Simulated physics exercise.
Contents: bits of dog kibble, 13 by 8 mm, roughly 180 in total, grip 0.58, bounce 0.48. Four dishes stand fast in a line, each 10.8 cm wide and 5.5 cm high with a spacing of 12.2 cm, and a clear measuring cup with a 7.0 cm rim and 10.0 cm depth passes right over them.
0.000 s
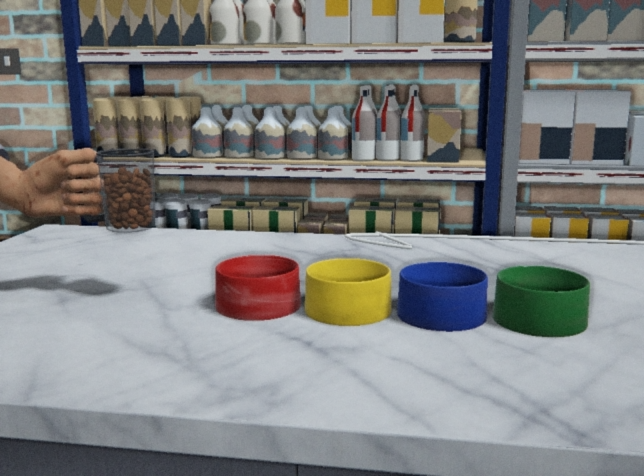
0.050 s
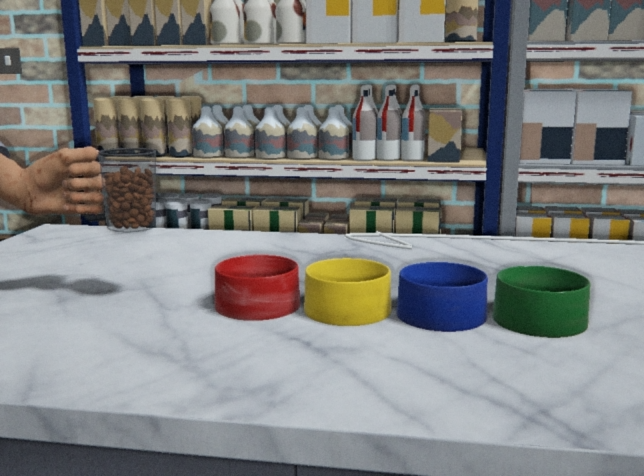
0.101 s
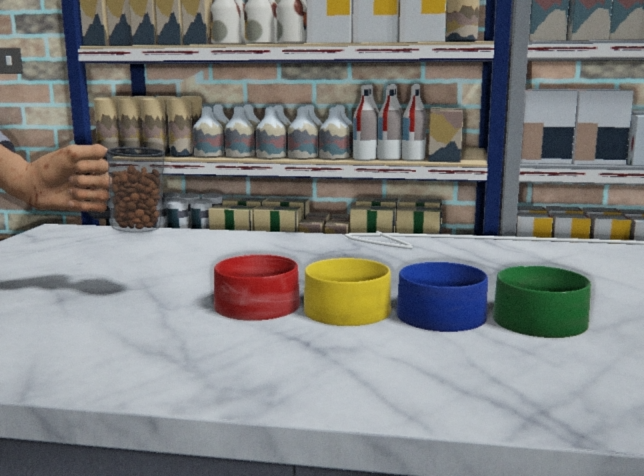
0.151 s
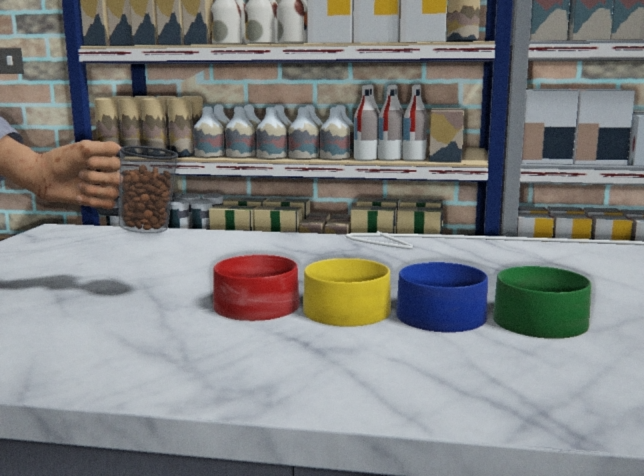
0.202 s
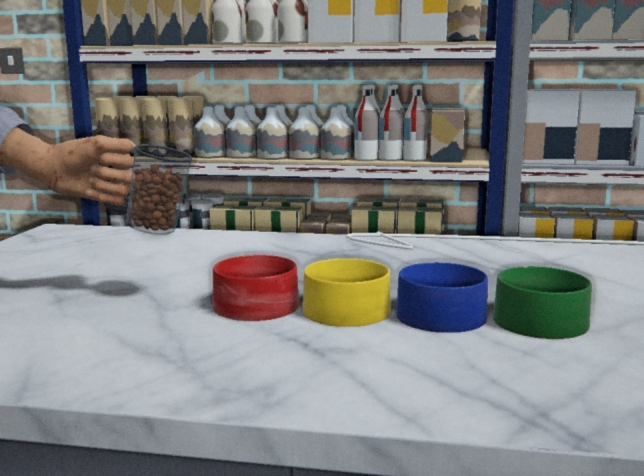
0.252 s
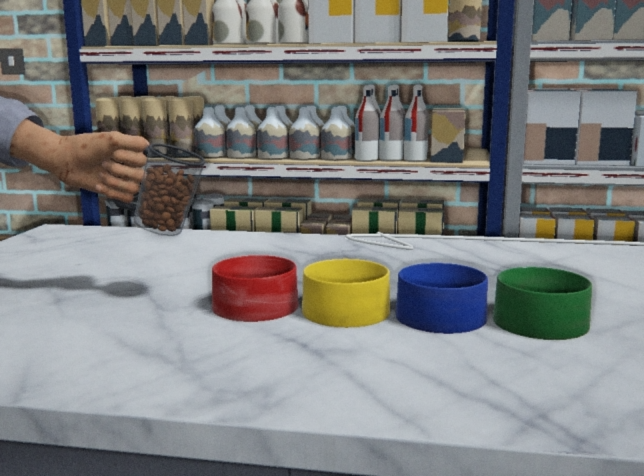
Hand holding a clear cup of brown pieces moving slightly right and tilting beside red, yellow, blue and green dishes on marble.
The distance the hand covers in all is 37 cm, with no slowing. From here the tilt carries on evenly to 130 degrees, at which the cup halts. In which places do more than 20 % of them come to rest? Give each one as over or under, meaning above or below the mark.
Red: Under, blue: Over, green: Under, yellow: Under, counter: Under.
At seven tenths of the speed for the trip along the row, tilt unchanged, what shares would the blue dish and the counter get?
Shares - blue 40, counter 20.
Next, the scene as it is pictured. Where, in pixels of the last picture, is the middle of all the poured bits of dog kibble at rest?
Near (448, 302).
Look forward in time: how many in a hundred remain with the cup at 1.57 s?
Around 0 in a hundred.
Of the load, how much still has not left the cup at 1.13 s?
Roughly 95 per cent, I'd say.
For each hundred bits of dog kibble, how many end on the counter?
Near 0 percent, roughly speaking.
Then, at 0.78 s, tilt 72 degrees; cup holds 100 %.
After 1.13 s, tilt 107 degrees; cup holds 95 %, blue 5 %.
Then, at 1.57 s, tilt 130 degrees; cup holds 0 %, blue 100 %.
At rest (2.1 s), red 0 %, blue 100 %, green 0 %, yellow 0 %, counter 0 %.
